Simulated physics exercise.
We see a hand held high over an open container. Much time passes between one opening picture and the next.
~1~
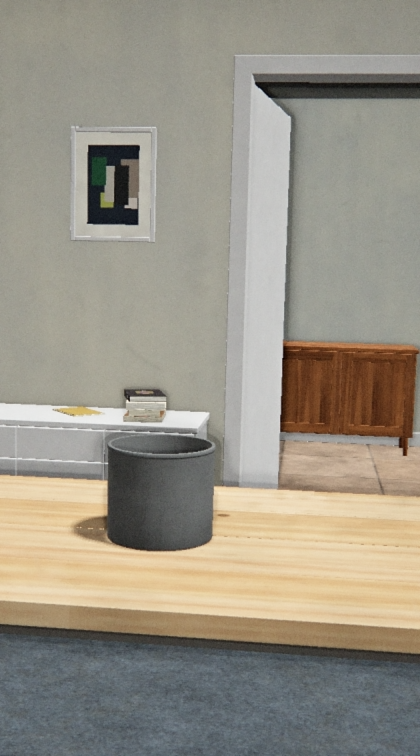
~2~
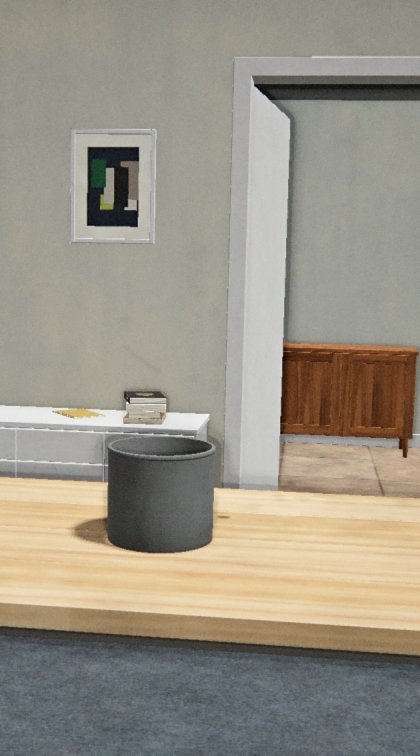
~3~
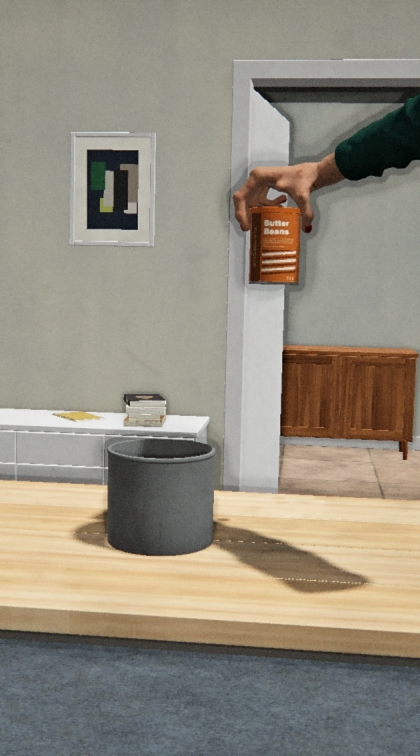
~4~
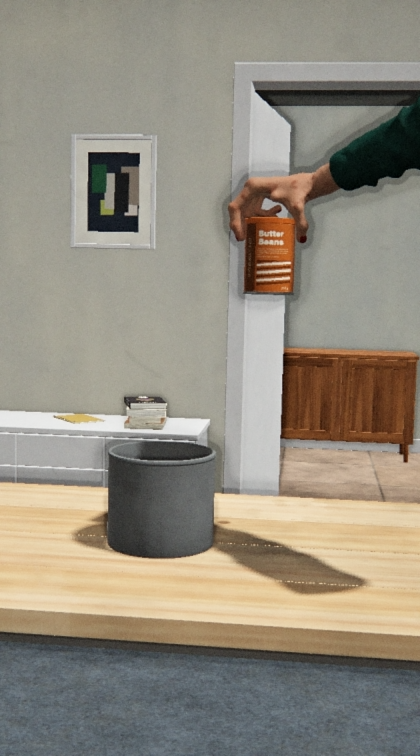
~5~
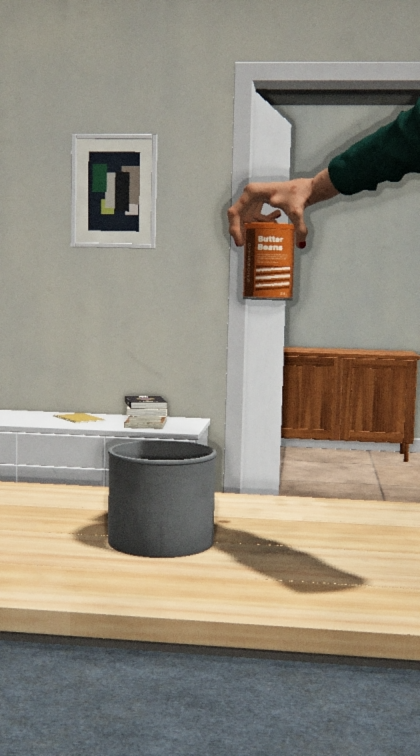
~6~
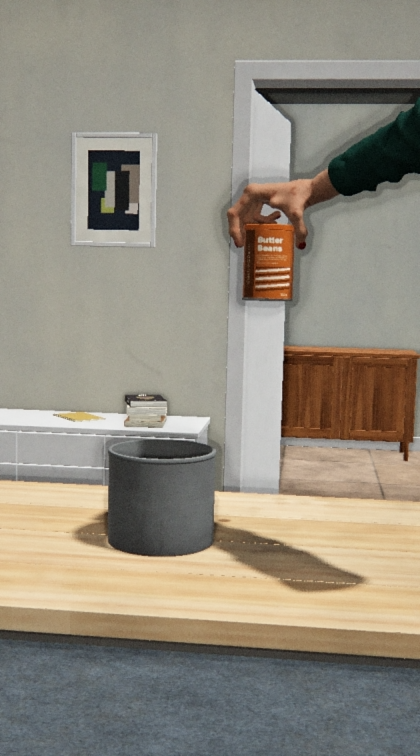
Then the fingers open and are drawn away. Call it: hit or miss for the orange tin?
Miss.
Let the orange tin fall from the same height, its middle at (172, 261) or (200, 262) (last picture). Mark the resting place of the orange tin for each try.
It settles at (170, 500) in the first case and at (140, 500) in the second.
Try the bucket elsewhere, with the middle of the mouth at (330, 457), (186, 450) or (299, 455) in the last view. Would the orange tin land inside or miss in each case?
Falls outside, falls outside, lands in it.
Then, 0.16 s after the last picture, orange tin moved about its own width near (267, 306).
Then, 0.26 s after the last picture, orange tin falling near (264, 407).
Then, 0.32 s after the last picture, orange tin falling near (261, 493).
At rest, the orange tin misses, near (261, 512).
